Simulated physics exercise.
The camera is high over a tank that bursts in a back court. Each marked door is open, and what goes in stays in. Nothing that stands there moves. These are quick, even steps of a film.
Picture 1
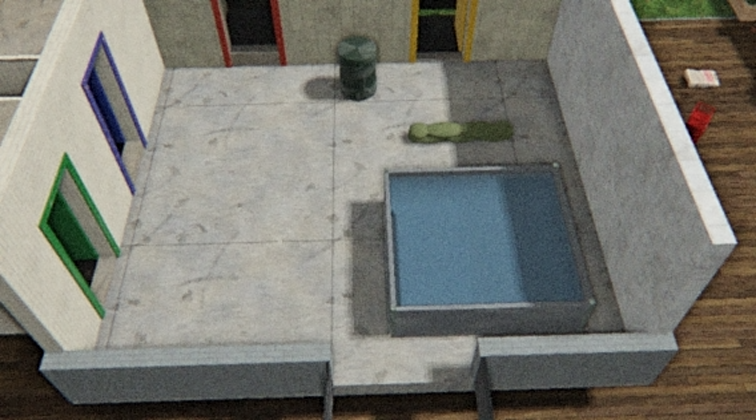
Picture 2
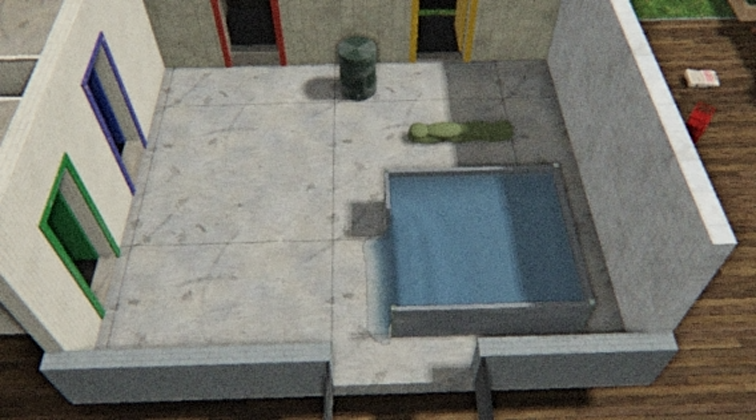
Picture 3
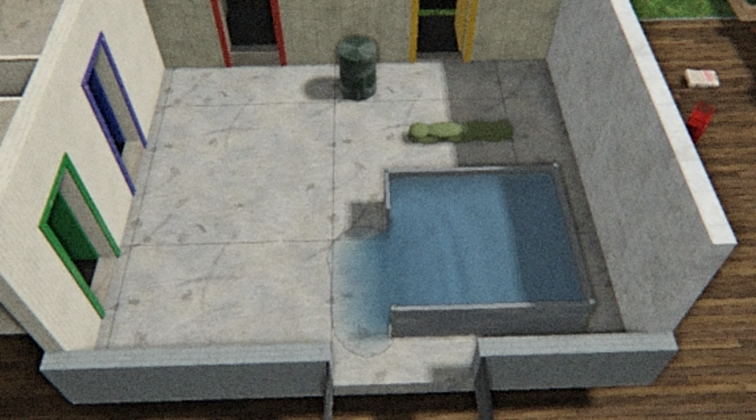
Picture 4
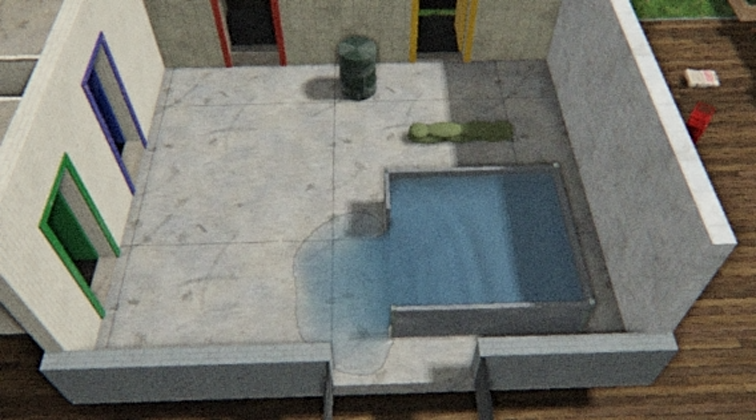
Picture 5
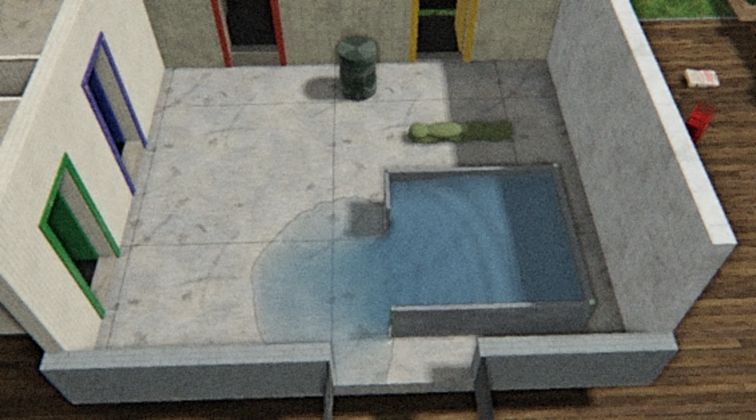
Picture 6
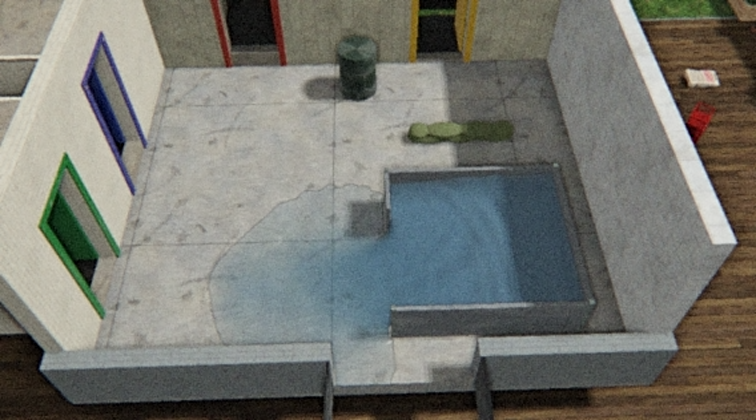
In this clip, seen from high above a walled court, a square tank of blue water opens on its left side, and water pours out and spreads steadily leftward across the pale paved floor in a widening, rounded sheet.
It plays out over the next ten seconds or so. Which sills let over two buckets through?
One by one: The blue door stays under that; the yellow door stays under that; the red door stays under that; the green door takes more than that.
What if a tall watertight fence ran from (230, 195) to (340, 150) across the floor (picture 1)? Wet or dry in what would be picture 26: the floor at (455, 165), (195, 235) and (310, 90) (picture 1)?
One after the other: No water, awash, free of water.
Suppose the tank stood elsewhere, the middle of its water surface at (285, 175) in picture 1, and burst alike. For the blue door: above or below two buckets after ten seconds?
Blue door takes more.
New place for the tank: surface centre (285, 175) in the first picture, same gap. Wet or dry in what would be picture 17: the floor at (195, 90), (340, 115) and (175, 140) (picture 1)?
In turn: Flooded, free of water, wet.
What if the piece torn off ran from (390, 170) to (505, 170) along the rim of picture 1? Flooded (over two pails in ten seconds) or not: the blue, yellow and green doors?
My reading: The blue one stays under, the yellow one passes that mark, the green one keeps below it.
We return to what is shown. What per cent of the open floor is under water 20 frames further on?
About 40 per cent.
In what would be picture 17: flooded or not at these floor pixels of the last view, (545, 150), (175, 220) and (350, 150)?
In that order: Clear, covered, no water.
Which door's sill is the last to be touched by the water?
Last comes the yellow-painted one.
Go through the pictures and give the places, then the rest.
Still water in the water tank at (481, 235), in the first frame.
The front is at (383, 337), out from the gap at (393, 274), in the second frame.
Water pours out at (393, 277) and has run to a hidden place, in the third frame.
The front is at (311, 241), out from the gap at (393, 277), in the fourth frame.
The front is at (260, 266), out from the gap at (393, 277), in the fifth frame.
The front is at (218, 274), out from the gap at (393, 277), in the sixth frame.
A moment on, water covers 30 % of the floor; the blue door not reached, the yellow door not reached, the red door not reached, the green door under two buckets in.
Next, water covers 35 % of the floor; the blue door wet at the sill, nothing in, the yellow door not reached, the red door not reached, the green door far over two buckets in.
Then, water covers 40 % of the floor; the blue door wet at the sill, nothing in, the yellow door not reached, the red door not reached, the green door far over two buckets in.
Later, water covers 60 % of the floor; the blue door wet at the sill, nothing in, the yellow door wet at the sill, nothing in, the red door wet at the sill, nothing in, the green door far over two buckets in.
In the end, water covers 90 % of the floor; the blue door wet at the sill, nothing in, the yellow door under two buckets in, the red door wet at the sill, nothing in, the green door far over two buckets in.
